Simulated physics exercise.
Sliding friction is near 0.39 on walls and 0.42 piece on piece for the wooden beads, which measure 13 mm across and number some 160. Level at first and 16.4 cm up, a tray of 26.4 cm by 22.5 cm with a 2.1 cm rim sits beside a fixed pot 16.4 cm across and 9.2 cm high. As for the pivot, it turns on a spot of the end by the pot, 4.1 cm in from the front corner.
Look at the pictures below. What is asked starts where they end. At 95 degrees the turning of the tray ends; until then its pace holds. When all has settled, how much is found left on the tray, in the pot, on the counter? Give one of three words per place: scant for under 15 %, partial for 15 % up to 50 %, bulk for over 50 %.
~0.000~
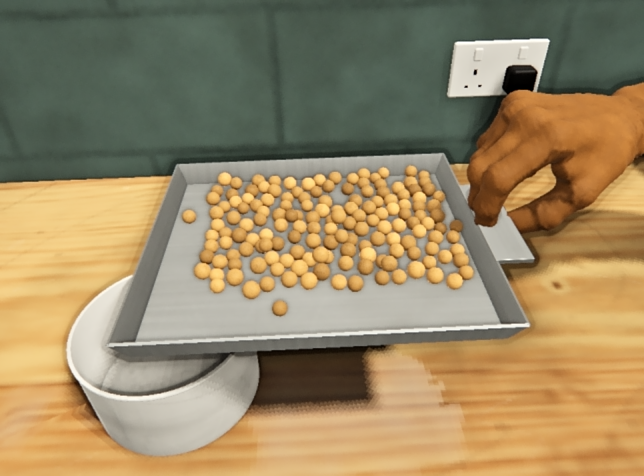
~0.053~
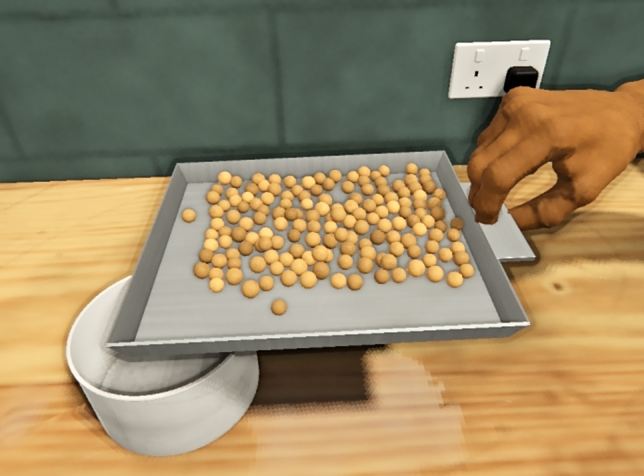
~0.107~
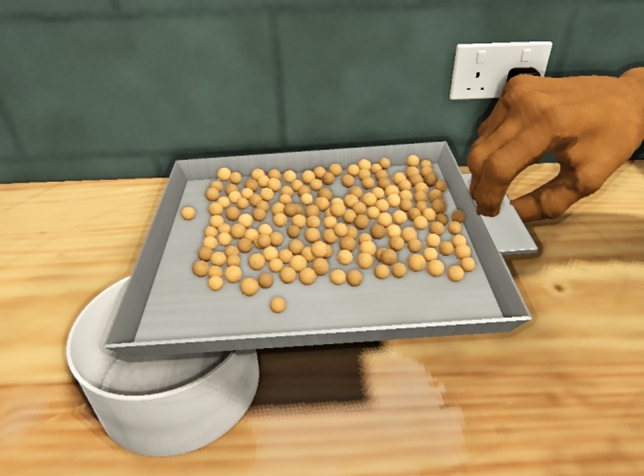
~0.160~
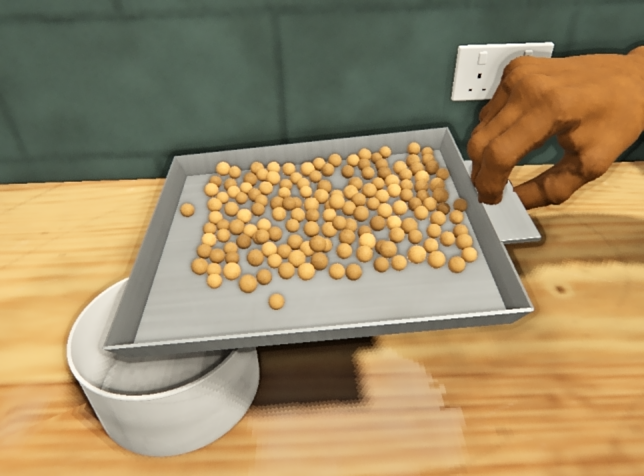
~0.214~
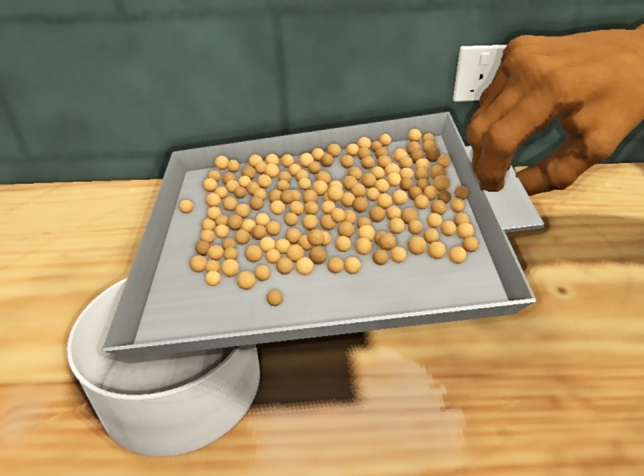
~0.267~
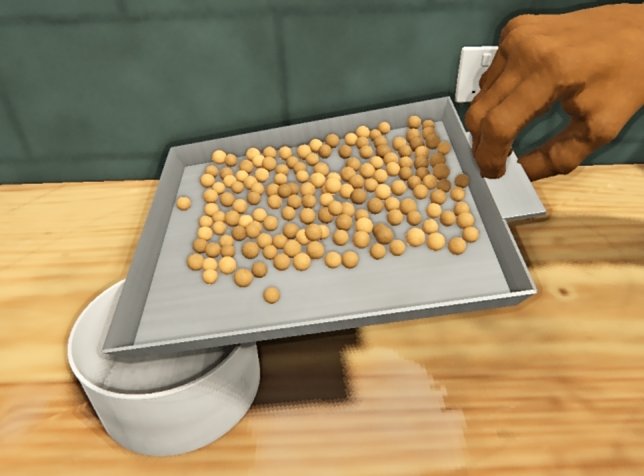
Left on the tray - scant, pot - scant, counter - bulk.
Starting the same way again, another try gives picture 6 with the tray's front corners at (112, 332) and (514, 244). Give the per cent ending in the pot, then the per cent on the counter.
Pot 65 % / counter 35 %.
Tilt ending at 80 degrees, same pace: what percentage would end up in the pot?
Estimate: Roughly 5 percent.
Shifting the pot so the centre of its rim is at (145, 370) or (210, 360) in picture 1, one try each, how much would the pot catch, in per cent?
About 75 percent the first time and about 5 percent the second.
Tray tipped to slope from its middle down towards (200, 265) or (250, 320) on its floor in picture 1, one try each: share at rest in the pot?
55 and 0 %.
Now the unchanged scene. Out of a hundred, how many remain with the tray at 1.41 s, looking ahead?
Reading: Approx. 45%.
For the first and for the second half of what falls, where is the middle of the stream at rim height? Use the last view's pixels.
Earlier half close to (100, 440), later half at (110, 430) in pixels.
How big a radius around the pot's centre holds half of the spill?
I'd say close to 20 centimetres.
After 0.95 s, tilt 51 degrees; the tray holds 90 %, the pot 0 %.
Then, at 1.41 s, tilt 77 degrees; the tray holds 45 %, the pot 5 %.
After 1.94 s, tilt 95 degrees; the tray holds 0 %, the pot 5 %.
By 2.5 s all is still; tray 0 %, pot 5 %, counter 95 %.
